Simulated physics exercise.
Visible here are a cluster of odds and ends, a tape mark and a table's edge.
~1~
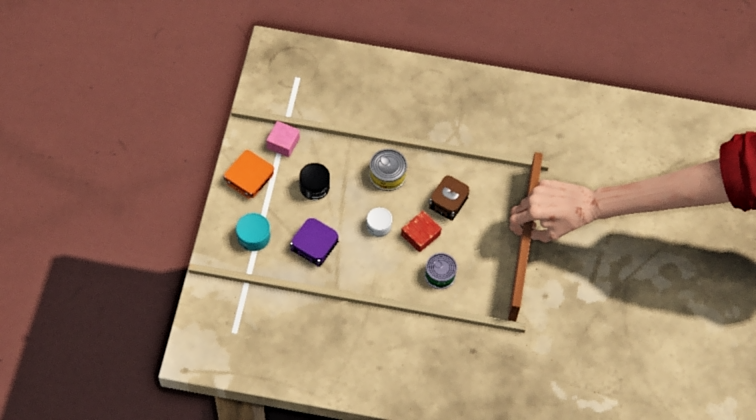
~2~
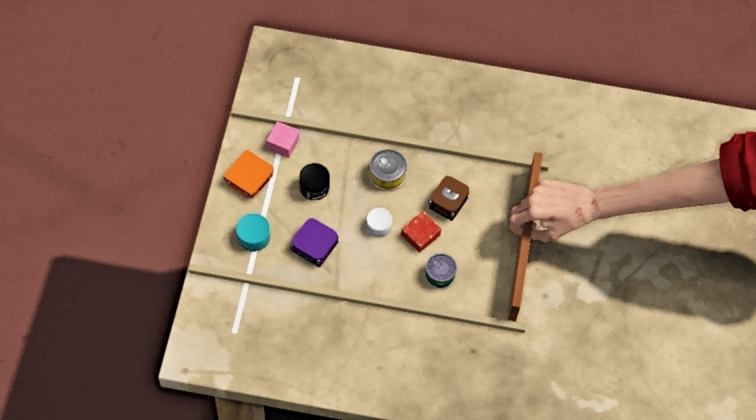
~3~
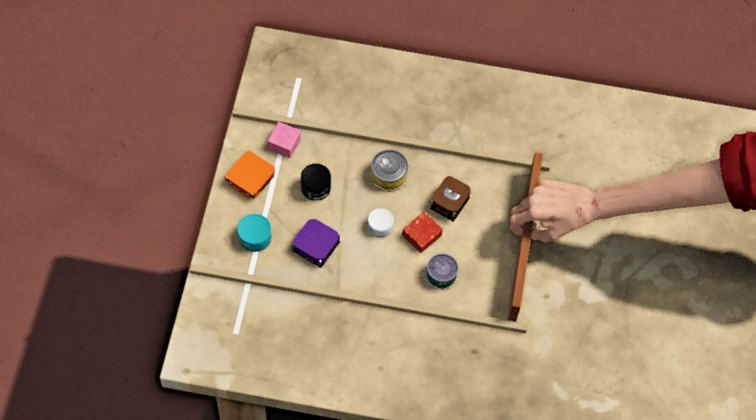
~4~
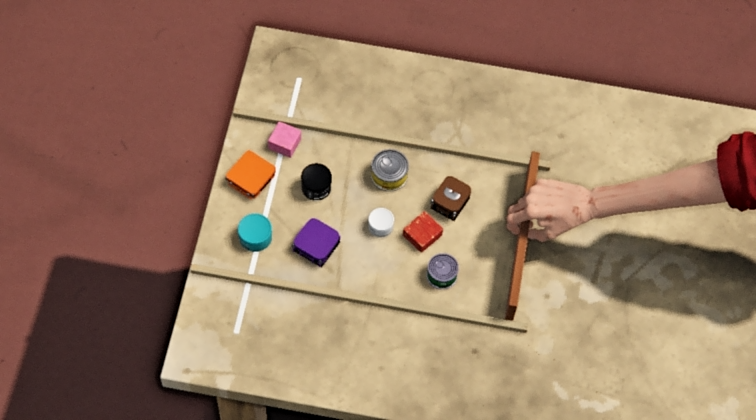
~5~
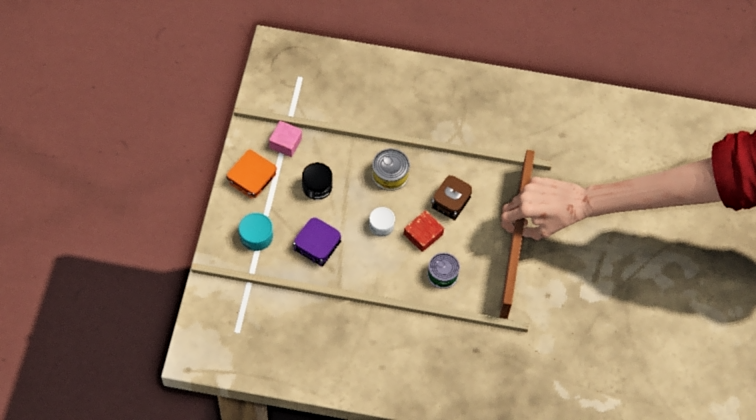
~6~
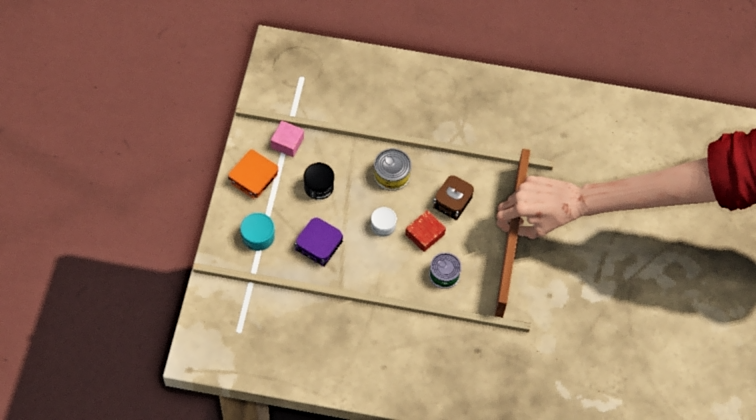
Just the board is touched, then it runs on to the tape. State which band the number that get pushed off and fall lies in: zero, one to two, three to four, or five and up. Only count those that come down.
The number of pieces cleared off the edge is going to be one or two exactly.
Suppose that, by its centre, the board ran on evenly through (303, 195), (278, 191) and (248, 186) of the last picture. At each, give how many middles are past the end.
0; 2; 6.
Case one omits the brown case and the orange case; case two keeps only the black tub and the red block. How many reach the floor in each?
Try one: 1; try two: 1.
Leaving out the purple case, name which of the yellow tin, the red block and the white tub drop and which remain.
The yellow tin remains - the red block remains - the white tub remains.
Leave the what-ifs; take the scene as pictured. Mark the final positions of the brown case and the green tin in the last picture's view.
Final spots - brown case (263, 172), green tin (247, 235).
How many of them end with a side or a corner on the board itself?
The count in contact is 4.
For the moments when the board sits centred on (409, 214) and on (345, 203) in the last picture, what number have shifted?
I count 5 first and 8 after.
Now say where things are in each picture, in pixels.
In the first frame, orange case (250, 175); turquoise tub (253, 232); pink block (283, 139); board (526, 236); tape (268, 199).
In the second frame, turquoise tub (253, 233); purple case (315, 242).
In the third frame, pink block (284, 140); brown case (451, 199).
In the fourth frame, orange case (251, 176); black tub (316, 182).
In the fifth frame, turquoise tub (256, 232); green tin (444, 271).
In the sixth frame, orange case (254, 175); turquoise tub (258, 232); pink block (287, 139); board (513, 232); tape (272, 199).
Early on, none off yet; orange case at rest near (254, 175); turquoise tub at rest near (258, 232); pink block at rest near (287, 139).
A while later, none off yet; orange case travelled a little near (236, 171); turquoise tub travelled about its own width near (217, 223); pink block travelled a little near (274, 135).
Finally, the number that fall off is one or two; lost, turquoise tub and orange case.
